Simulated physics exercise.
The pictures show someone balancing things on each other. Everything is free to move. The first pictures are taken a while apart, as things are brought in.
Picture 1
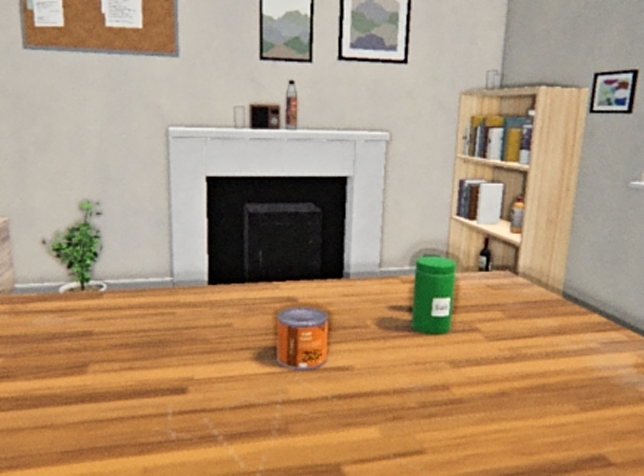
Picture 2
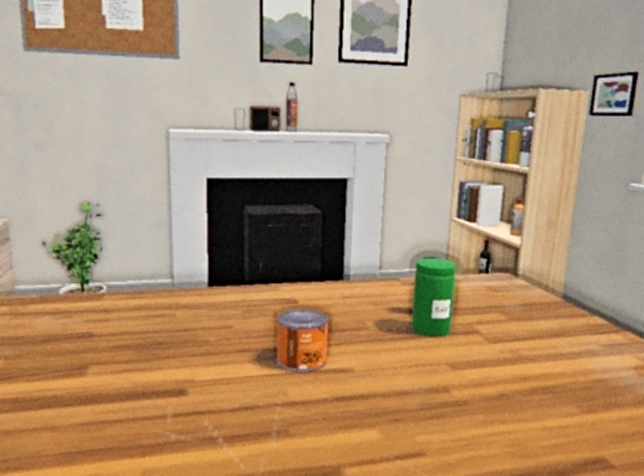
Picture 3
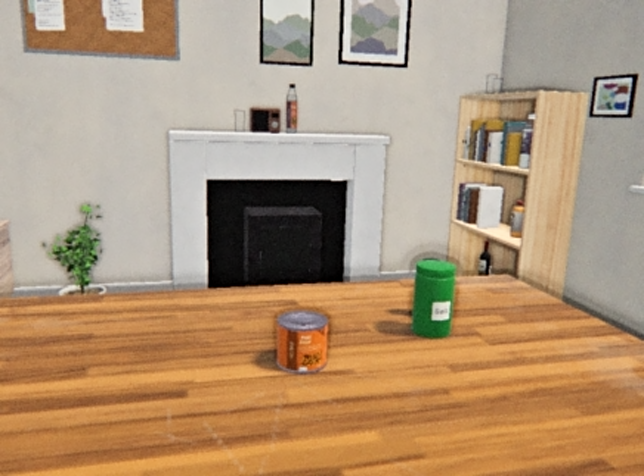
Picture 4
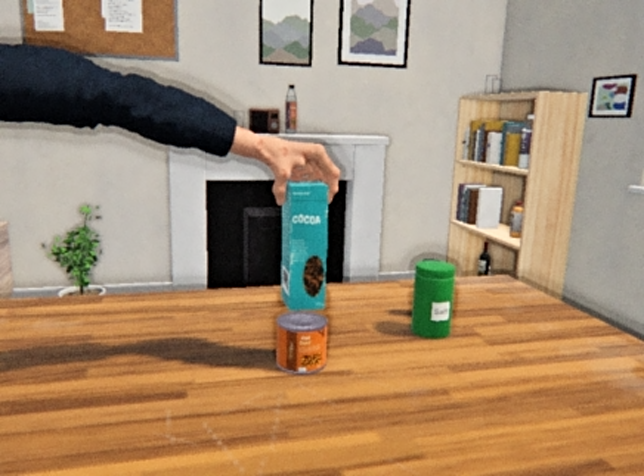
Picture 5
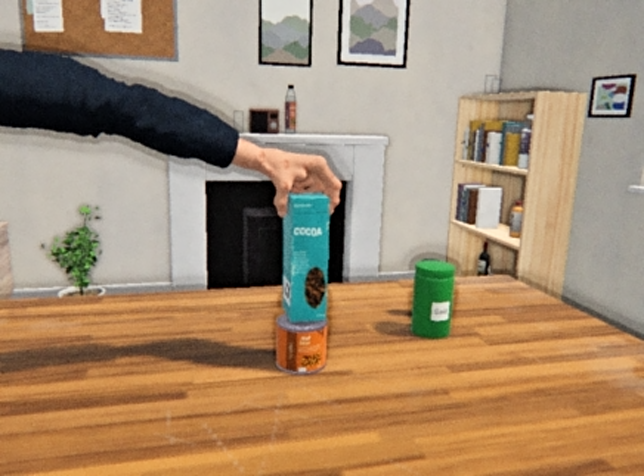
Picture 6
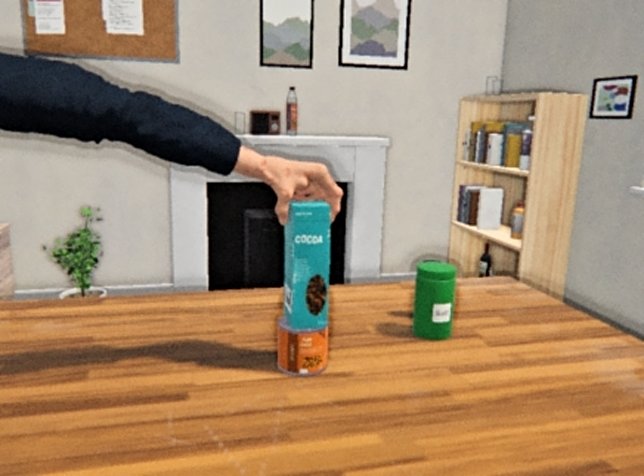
In a living room, a hand lowering a turquoise cocoa carton onto an orange tin beside a green jar on a wooden table.
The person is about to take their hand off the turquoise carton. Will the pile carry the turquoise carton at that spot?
The pile stays up.
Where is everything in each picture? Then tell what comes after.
In the first frame, the last thing is not in view yet.
In the second frame, the last thing is not in view yet; orange tin (302, 340).
In the third frame, the last thing is not in view yet; green jar (433, 299).
In the fourth frame, on its way; turquoise carton (303, 244).
In the fifth frame, on its way; turquoise carton (305, 256); orange tin (302, 342).
In the sixth frame, set down, still held; turquoise carton (306, 263); green jar (434, 300).
Then, 0.20 s after the last picture, nothing has stirred.
Then, 0.40 s after the last picture, turquoise carton resting near (306, 263).
At rest, all 4 in place. Seen from the same camera at the end, turquoise carton near (306, 263). The pile holds.
